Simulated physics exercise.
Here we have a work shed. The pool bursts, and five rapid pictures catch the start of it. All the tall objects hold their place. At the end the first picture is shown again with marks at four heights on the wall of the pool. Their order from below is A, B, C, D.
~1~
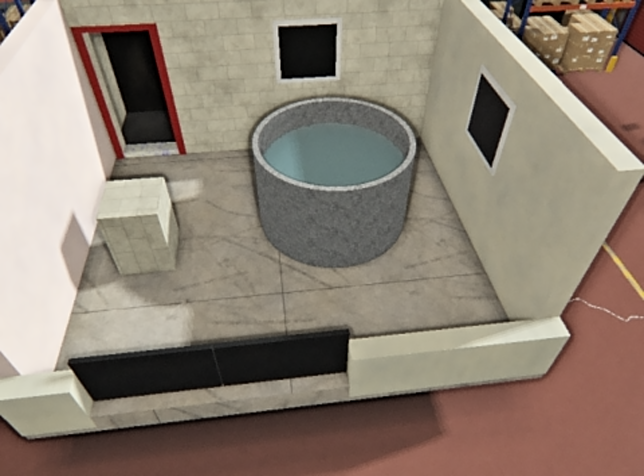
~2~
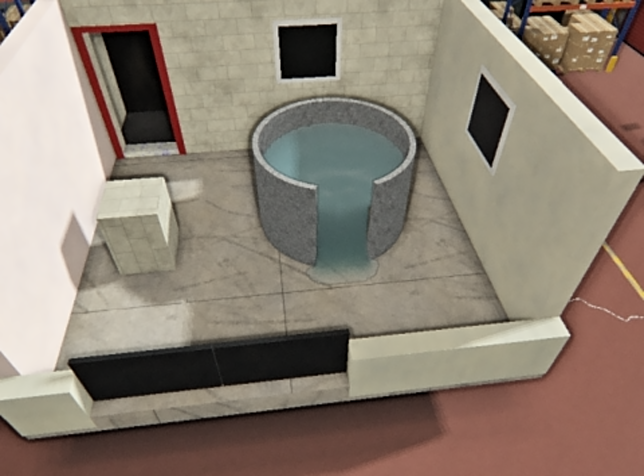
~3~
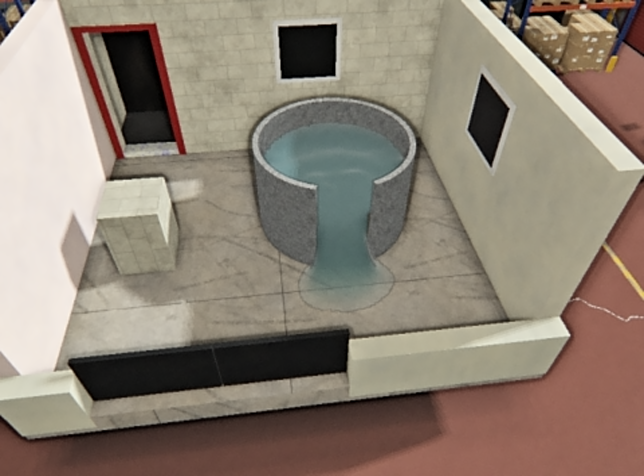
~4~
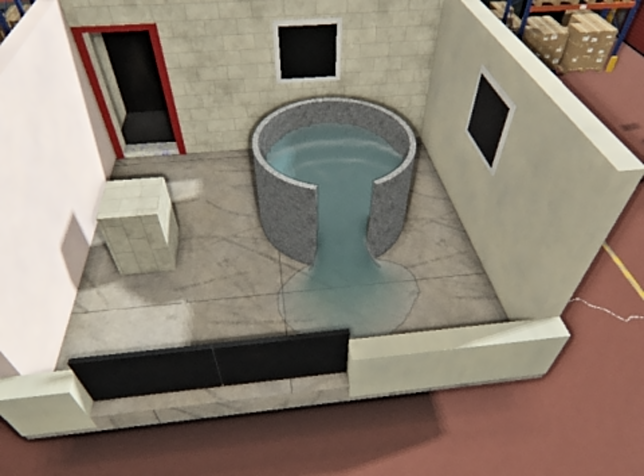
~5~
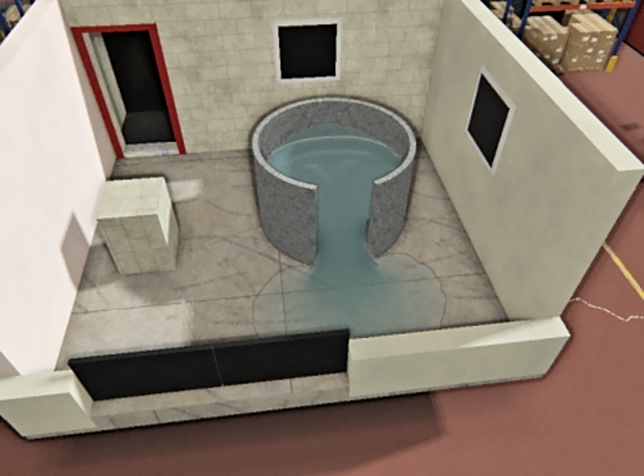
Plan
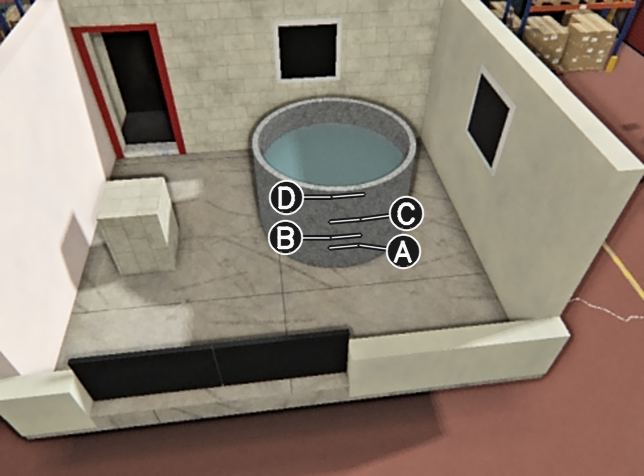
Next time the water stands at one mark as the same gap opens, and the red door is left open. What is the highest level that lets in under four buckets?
B will do.
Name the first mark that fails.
That is mark C.
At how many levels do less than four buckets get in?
Two.
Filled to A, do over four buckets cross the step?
No.
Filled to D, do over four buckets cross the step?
Yes, it does.
On the marked copy, A at (344, 246); B at (345, 236); C at (345, 220); D at (347, 195); from the bottom up A, B, C, D.
Choosing A, nothing gets over.
Choosing B, a bucket or two gets in.
Choosing C, about 14 bucketfuls get in.
Choosing D, dozens of bucketfuls pour in.
